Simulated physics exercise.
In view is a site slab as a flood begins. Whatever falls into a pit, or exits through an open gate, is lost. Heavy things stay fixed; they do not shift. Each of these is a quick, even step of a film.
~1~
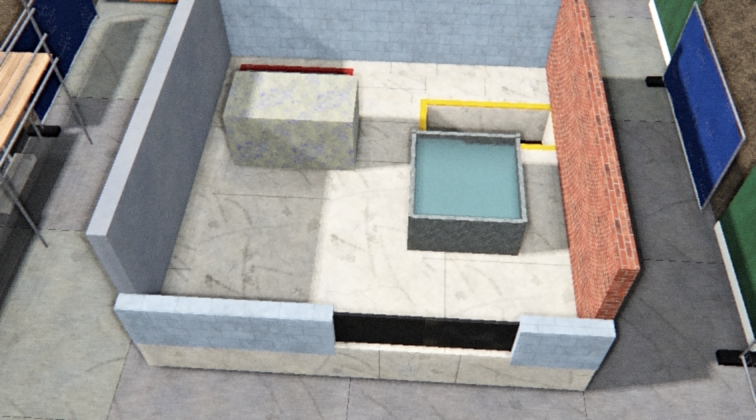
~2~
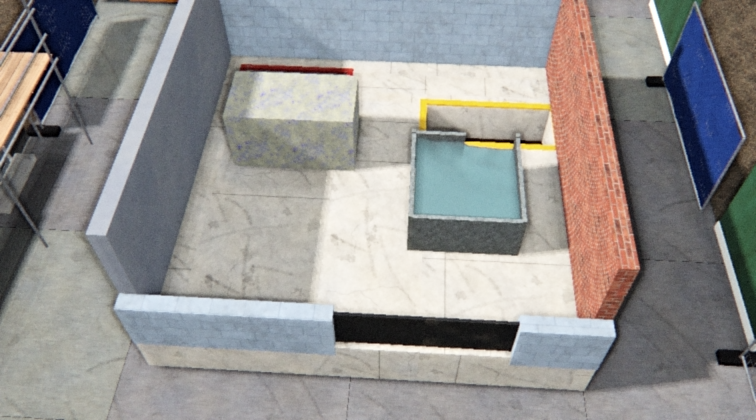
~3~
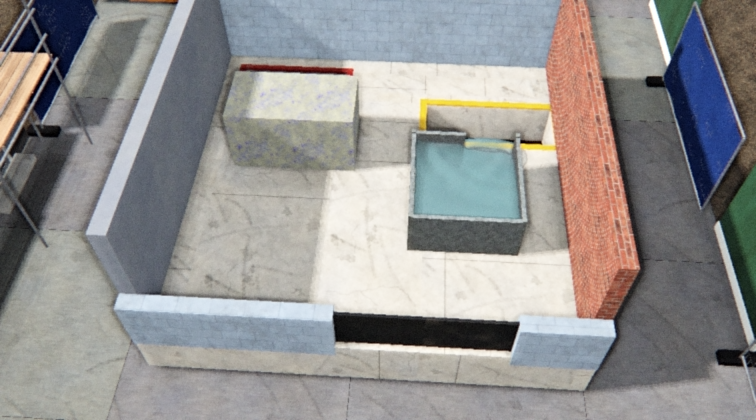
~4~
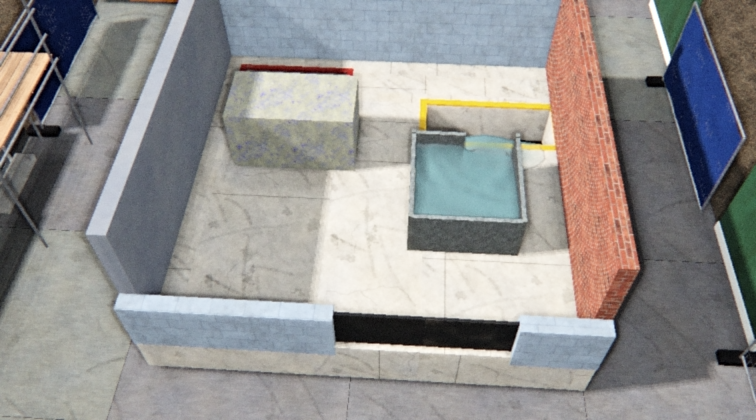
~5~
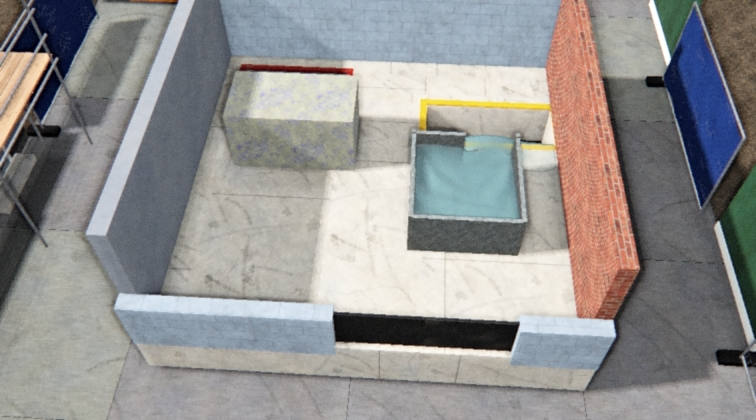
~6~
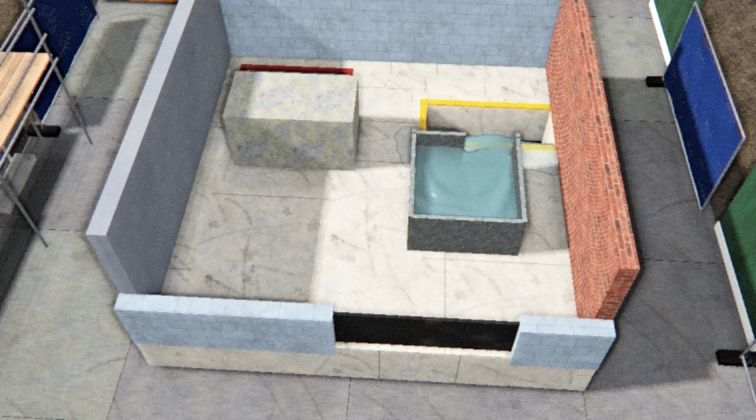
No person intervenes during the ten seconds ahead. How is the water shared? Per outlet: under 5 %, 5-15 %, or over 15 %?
Result: The gate carries off next to nothing - beneath five per cent, the yellow pit carries off plenty - exceeding fifteen per cent, the red pit carries off next to nothing - beneath five per cent.
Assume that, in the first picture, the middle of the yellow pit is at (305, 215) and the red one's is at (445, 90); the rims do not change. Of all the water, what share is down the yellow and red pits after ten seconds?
I reckon yellow ends up with 0 percent and red with 65 percent.
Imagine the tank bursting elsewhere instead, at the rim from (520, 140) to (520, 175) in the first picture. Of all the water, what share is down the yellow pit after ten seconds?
Share to the yellow pit: 50 in a hundred.
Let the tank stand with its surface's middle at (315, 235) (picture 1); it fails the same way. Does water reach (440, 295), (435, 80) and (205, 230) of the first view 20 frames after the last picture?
So, first one stays dry, second one got wet, third one got wet.
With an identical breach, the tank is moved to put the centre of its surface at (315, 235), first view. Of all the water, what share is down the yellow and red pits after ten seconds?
Estimated shares - yellow: Some 45 in a hundred; red: Some 12 in a hundred.
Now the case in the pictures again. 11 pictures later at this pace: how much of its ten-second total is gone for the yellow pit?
I make it 50 per cent.
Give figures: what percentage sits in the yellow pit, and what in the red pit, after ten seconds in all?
Approximate shares: 86 per cent and 0 per cent.
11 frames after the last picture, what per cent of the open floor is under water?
Around 5 percent of it.
A moment on, water covers 5 % of the floor; the gate 0 %, the yellow pit 30 %, the red pit 0 %.
Next, water covers 5 % of the floor; the gate 0 %, the yellow pit 45 %, the red pit 0 %.
Then, water covers 5 % of the floor; the gate 0 %, the yellow pit 61 %, the red pit 0 %.
Later, water covers 0 % of the floor; the gate 0 %, the yellow pit 77 %, the red pit 0 %.
In the end, water covers 0 % of the floor; the gate 0 %, the yellow pit 87 %, the red pit 0 %.
